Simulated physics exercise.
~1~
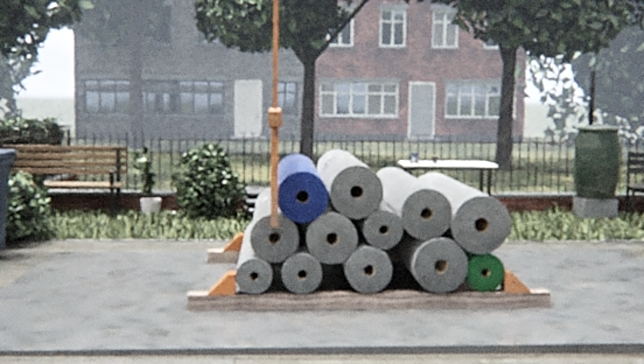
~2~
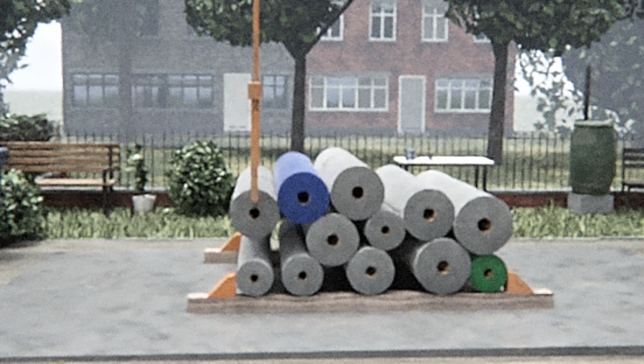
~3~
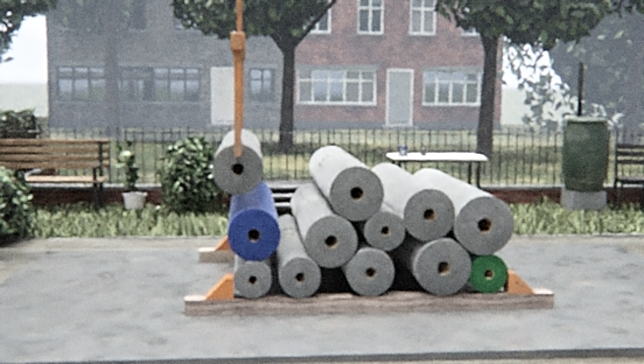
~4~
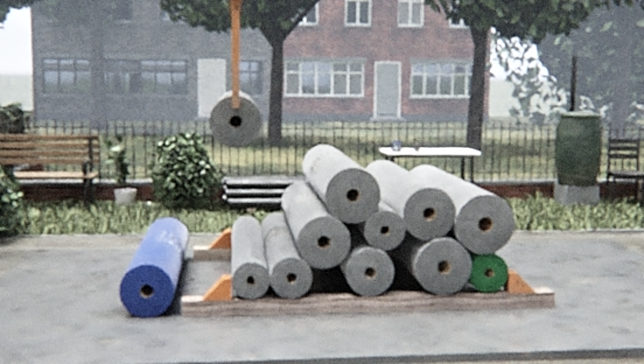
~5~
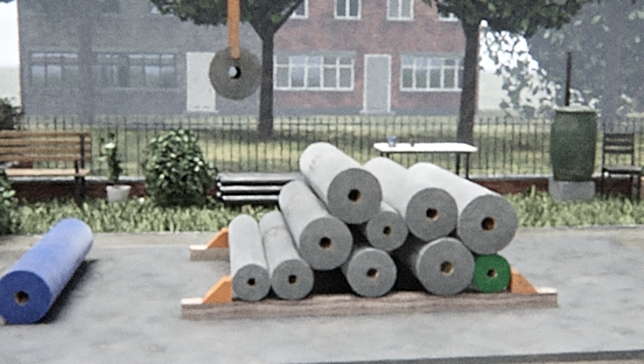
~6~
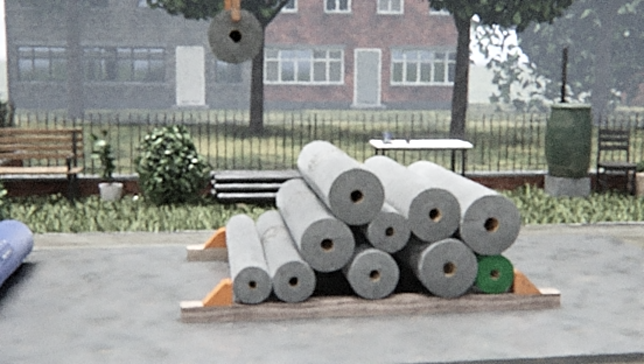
A stack of grey rolls, with one blue near the upper left and one green at the lower right, lies end-on between orange chocks on a concrete pad, seen from the front with a fence, trees and brick houses behind. An orange hoist draws a grey roll on the left straight up out of the stack. The blue roll drops into the gap, then tumbles down over the left side onto the concrete. It rolls away left until it is partly out of view, while the lifted roll hangs high above and the green one stays put.
